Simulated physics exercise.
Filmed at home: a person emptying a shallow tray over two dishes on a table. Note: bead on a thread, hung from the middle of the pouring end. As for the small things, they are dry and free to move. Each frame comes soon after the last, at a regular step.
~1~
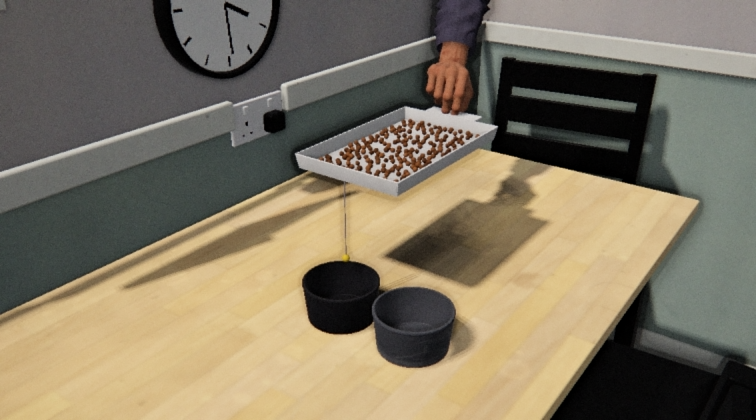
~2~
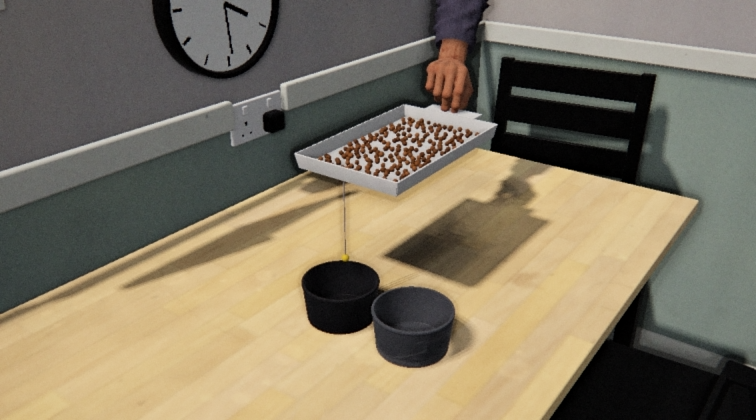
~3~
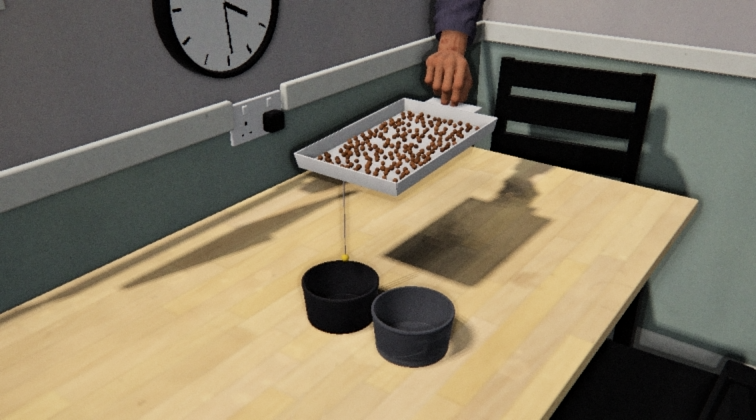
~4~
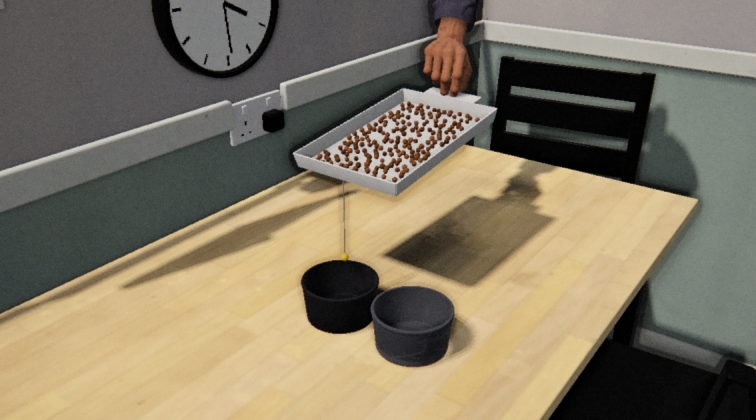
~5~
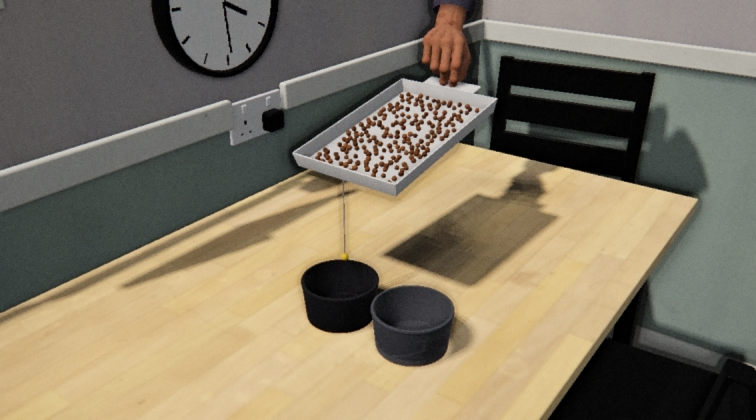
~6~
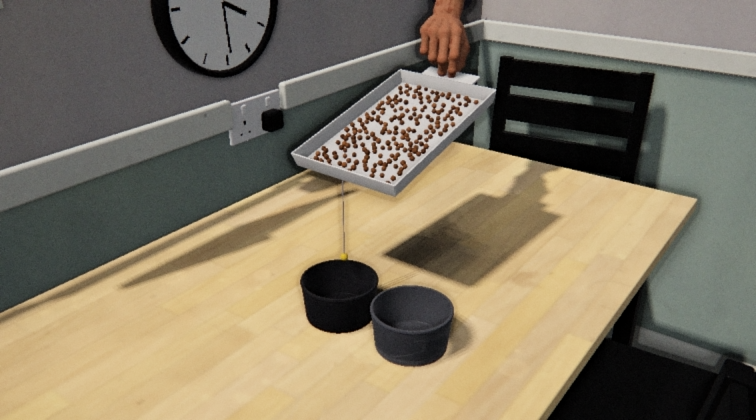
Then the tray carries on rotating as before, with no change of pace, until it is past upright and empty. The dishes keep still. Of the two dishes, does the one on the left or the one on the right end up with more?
The greater part will fall into the left dish.
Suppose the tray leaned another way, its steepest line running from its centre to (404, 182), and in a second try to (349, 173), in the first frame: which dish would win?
Try 1: The right-side dish; try 2: The left-side dish.
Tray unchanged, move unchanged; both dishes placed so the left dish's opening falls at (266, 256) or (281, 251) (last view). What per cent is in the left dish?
About 0% on the first try and 0% on the second.
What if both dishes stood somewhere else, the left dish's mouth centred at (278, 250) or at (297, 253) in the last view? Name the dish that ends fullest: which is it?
First try: The rightmost dish. Second try: The rightmost dish.
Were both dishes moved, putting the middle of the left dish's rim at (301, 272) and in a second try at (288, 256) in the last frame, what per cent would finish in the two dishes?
About 80 per cent, then about 60 per cent.
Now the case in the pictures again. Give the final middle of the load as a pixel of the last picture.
Somewhere close to (331, 318) in the last picture.
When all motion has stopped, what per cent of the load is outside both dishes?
Estimate: Around 40 percent.
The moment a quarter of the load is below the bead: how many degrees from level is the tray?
Roughly 105°.
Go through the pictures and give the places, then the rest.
Corners of the pouring end near (299, 154) and (397, 181), level; middle of the load near (399, 151), cereal balls; left dish near (317, 311); right dish near (390, 343); bead on its thread near (346, 258), in the first picture.
Corners of the pouring end near (299, 153) and (396, 181), level; middle of the load near (398, 150), in the second picture.
Corners of the pouring end near (298, 153) and (396, 182), tipped barely, level across its low end; middle of the load near (398, 147), in the third picture.
Corners of the pouring end near (297, 153) and (395, 182), tipped a little, level across its low end; middle of the load near (398, 142), in the fourth picture.
Corners of the pouring end near (296, 152) and (394, 182), tipped a little, level across its low end; middle of the load near (397, 137), in the fifth picture.
Corners of the pouring end near (295, 152) and (393, 183), tipped a little, level across its low end; middle of the load near (396, 133); left dish near (316, 310); right dish near (389, 342), in the sixth picture.
Shortly afterwards, tray tipped steeply; all but a few on the tray; only a few in the air.
Next, tray tipped right over; all but a few on the tray; only a few in the right dish; only a few outside both; only a few in the air.
Some moments later, tray tipped past a quarter turn; a little in the right dish; near half in the left dish; near a third outside both.
In the end, tray tipped past a quarter turn; a little in the right dish; near half in the left dish; near a third outside both.
